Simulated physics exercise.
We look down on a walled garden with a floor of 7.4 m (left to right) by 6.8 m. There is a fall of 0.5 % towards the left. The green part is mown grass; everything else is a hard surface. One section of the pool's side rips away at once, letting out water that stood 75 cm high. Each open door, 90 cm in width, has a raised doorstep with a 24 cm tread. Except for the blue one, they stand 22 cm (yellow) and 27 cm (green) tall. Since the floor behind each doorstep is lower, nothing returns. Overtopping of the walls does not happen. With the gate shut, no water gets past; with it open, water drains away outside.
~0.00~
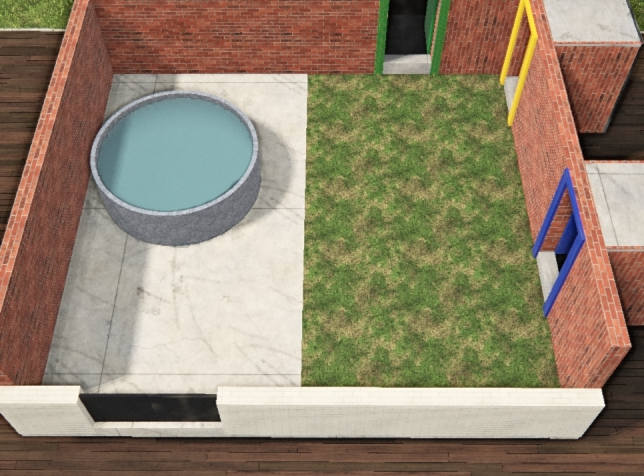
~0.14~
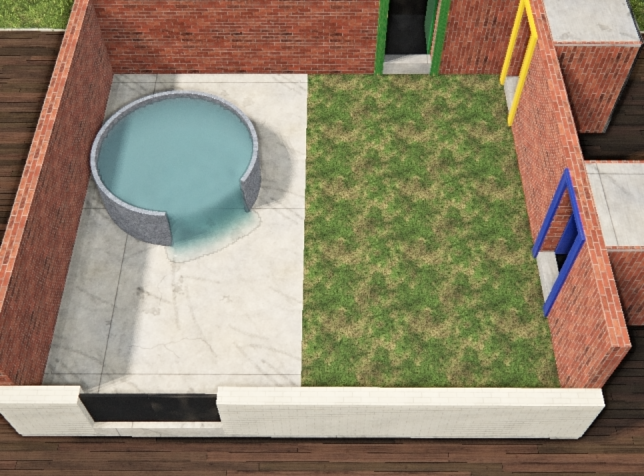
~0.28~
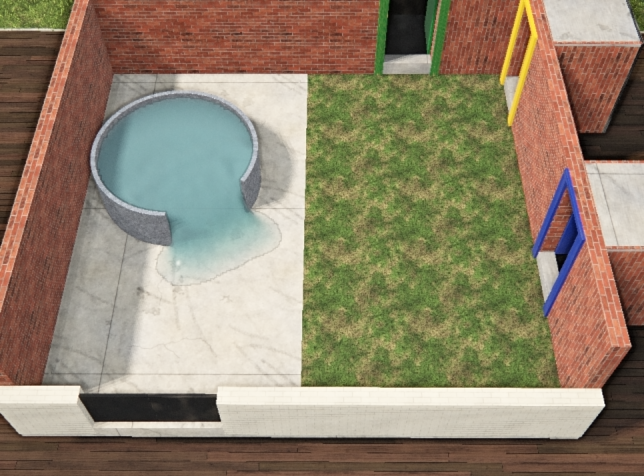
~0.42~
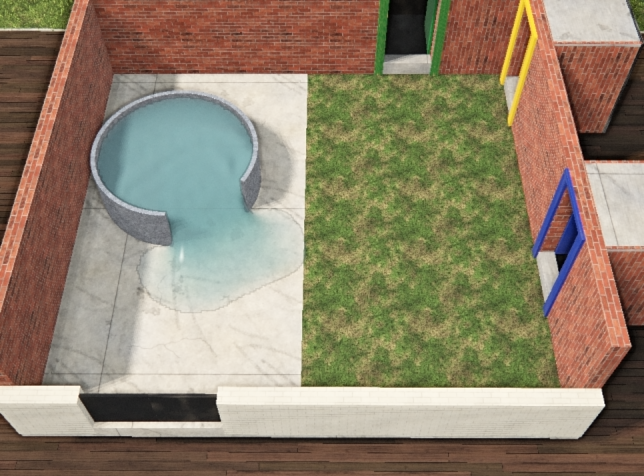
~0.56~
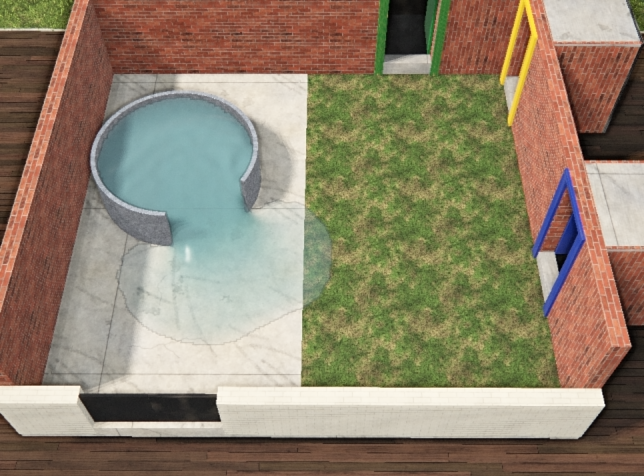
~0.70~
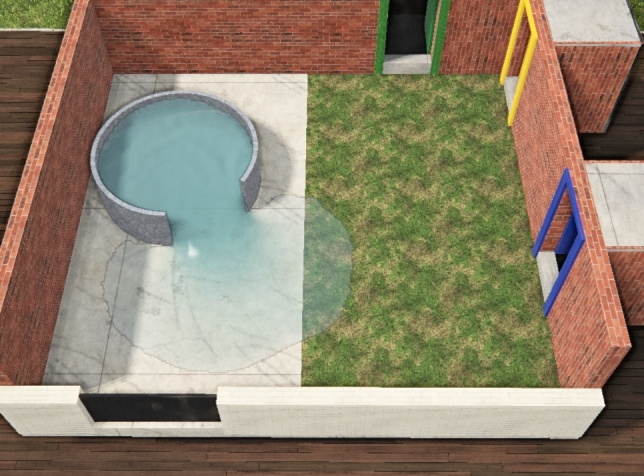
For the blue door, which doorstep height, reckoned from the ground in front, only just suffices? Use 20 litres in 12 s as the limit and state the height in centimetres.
A doorstep of roughly 11 cm.
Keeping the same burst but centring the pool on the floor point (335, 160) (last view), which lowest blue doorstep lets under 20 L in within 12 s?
New minimum height: Approx. 18 cm.
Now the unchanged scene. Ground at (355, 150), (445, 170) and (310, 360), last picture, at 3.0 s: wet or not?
In that order: Still dry, dry, under water.
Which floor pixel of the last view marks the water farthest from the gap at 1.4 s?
At about (372, 412).
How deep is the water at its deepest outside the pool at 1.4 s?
Close to 38 centimetres.
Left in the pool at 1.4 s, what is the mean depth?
Near 51 cm, averaged.
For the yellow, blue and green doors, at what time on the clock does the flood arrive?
It reaches yellow at 6.5 s, blue at 3.6 s, and green at 8.0 s.
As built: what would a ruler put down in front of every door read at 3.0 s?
Before yellow it's 0 cm, before blue 0 cm, before green 0 cm.
After 1.4 s water covers 30 % of the floor, deepest (38 cm) near (210, 242); it has not reached the blue door.
After 3.0 s water covers 45 % of the floor, deepest (27 cm) near (50, 411); it has not reached the blue door.
After 12.0 s water covers 100 % of the floor, deepest (12 cm) near (37, 411); 7 cm at the blue door, 0 litres in over its 19 cm doorstep.
At the blue door as built, the water arrived by 3.6 s and peaked near 17 cm at 4.2 s.
Run again over the same 12 s with other heights there, 33 litres in over 9.5 cm, 8 litres over 13 cm. The limit of 20 litres is kept from about 11 cm up.
